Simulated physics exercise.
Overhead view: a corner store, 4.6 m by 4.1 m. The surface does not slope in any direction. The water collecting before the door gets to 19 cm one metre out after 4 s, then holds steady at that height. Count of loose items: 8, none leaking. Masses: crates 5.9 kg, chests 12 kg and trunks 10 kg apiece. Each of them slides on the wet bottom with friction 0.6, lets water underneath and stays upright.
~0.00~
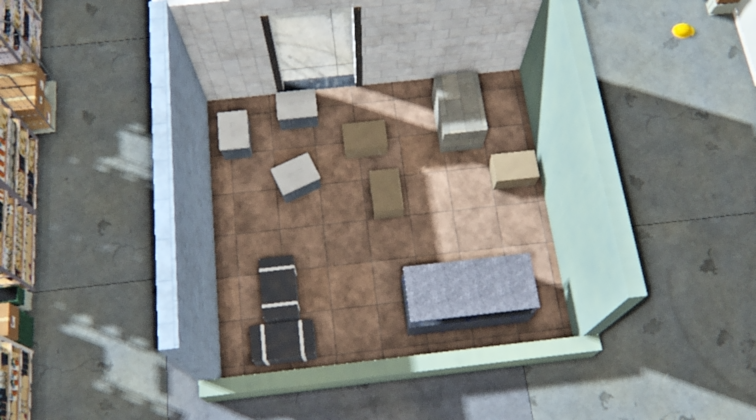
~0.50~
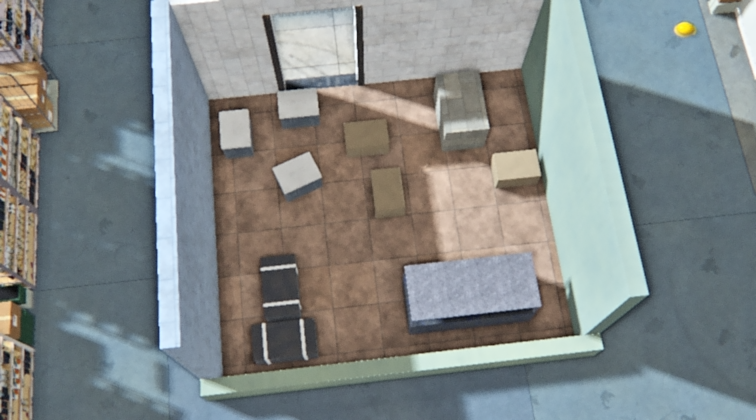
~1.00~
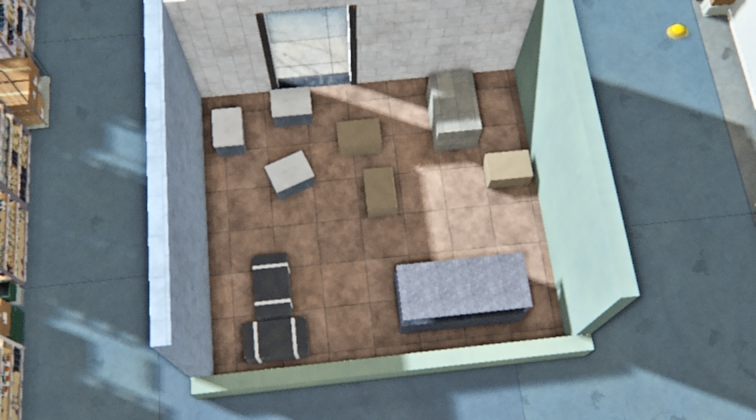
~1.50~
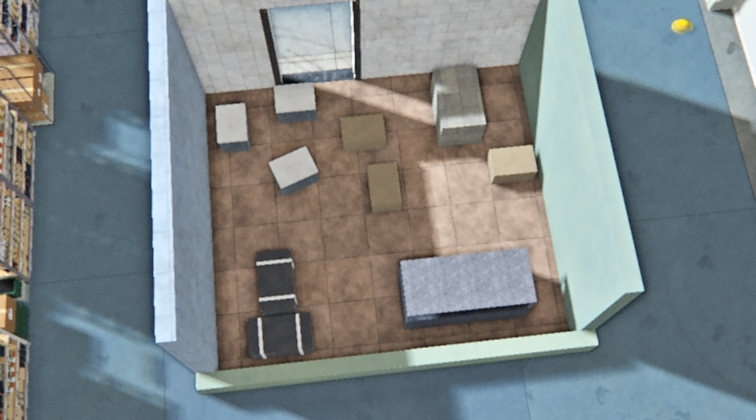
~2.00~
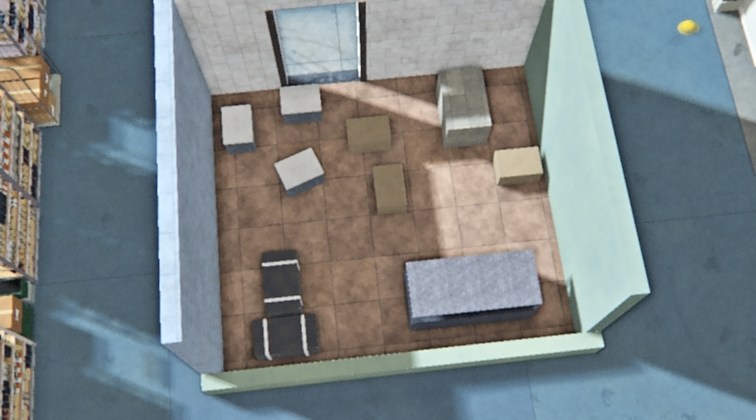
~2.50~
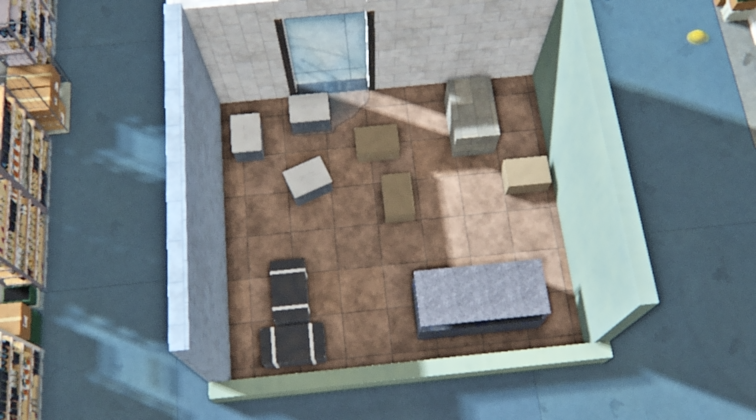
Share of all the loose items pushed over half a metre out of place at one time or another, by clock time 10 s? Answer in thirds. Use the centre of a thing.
One to two thirds.
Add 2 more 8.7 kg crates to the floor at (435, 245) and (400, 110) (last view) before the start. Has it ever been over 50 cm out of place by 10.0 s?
One by one: Above; below.
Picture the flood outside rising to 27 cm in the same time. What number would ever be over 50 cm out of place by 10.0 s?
4.
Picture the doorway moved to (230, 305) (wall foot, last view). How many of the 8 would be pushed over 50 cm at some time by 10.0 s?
The count would be 3.
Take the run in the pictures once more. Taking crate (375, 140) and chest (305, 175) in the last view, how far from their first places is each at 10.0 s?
Net displacement, in order: 250 cm; 120 cm.
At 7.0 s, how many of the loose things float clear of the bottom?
The count is 1.
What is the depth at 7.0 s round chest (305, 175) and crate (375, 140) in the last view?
About 4 and 3 cm.
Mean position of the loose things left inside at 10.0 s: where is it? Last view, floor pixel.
Mean position approx. (368, 243).
After 3.5 s 0 of 8 are over 50 cm from their spots; 0 afloat.
After 4.5 s 1 of 8 are over 50 cm from their spots; 1 afloat.
After 7.0 s 4 of 8 are over 50 cm from their spots; 1 afloat.
After 10.0 s 4 of 8 are over 50 cm from their spots, and 4 have been at some point; 6 afloat.
